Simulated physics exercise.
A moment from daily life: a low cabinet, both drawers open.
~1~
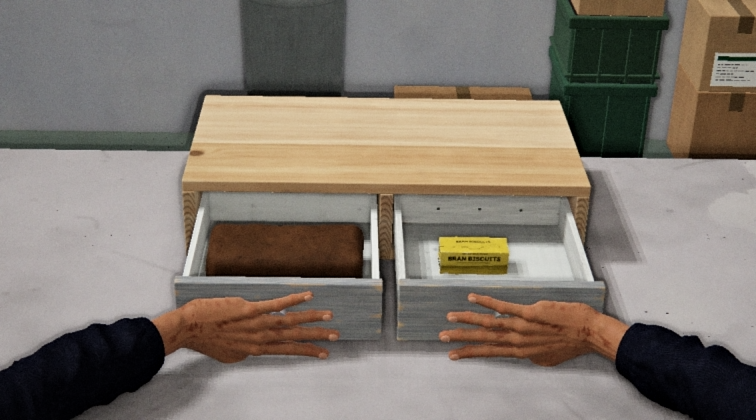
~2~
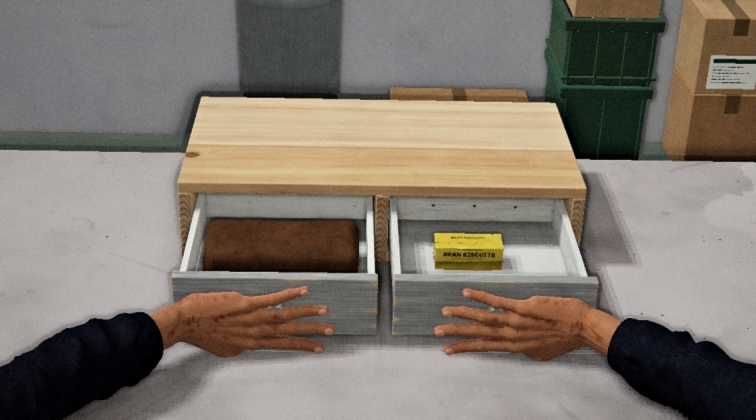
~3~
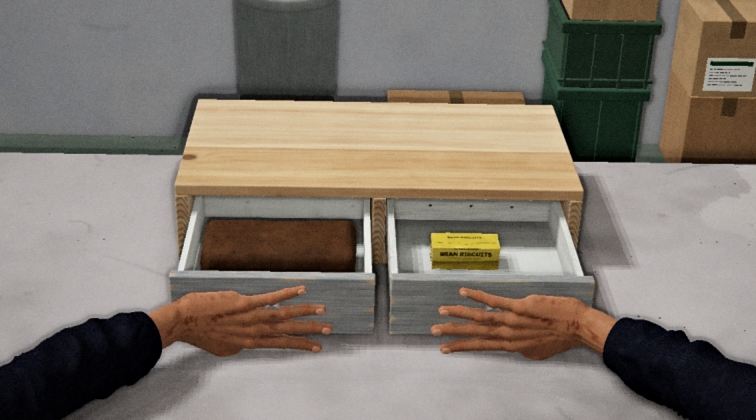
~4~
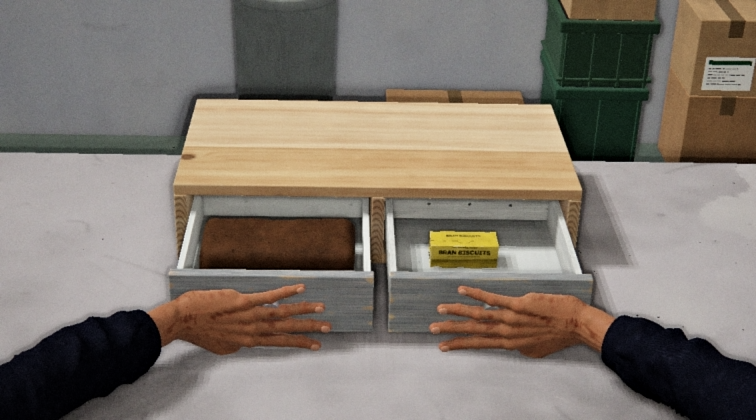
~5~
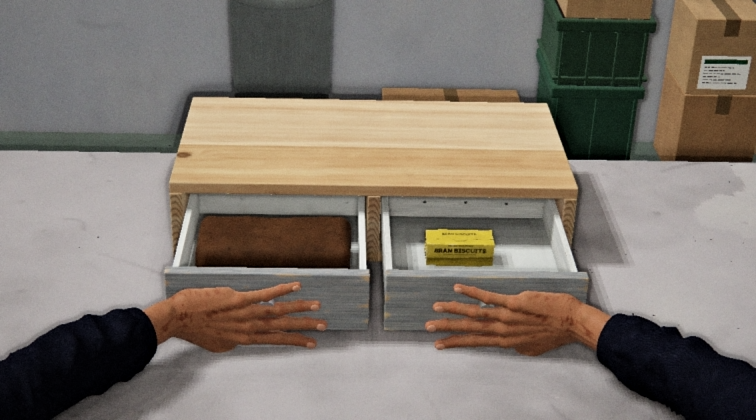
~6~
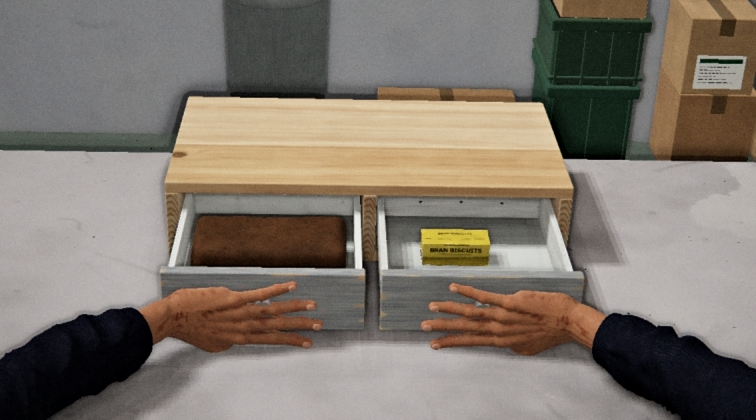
On a pale tabletop, two hands rested at the fronts of a low wooden cabinet's open drawers, a brown loaf in the left and a yellow packet in the right, while everything barely shifted leftward.
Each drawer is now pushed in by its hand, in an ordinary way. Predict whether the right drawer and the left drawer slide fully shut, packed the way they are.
The right drawer is most likely going to slide home. The left drawer is most likely going to slide home.
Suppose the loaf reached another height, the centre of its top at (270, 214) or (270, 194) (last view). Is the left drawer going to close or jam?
It is blocked, then is blocked.
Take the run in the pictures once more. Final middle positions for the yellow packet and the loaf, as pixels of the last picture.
The first one ends at (443, 179), the second at (278, 179).
Then, 0.40 s on from there, right drawer about half in; left drawer starting in.
Then, 0.66 s on from there, right drawer nearly in; left drawer about half in.
In the end, the right drawer closes; the left drawer closes.
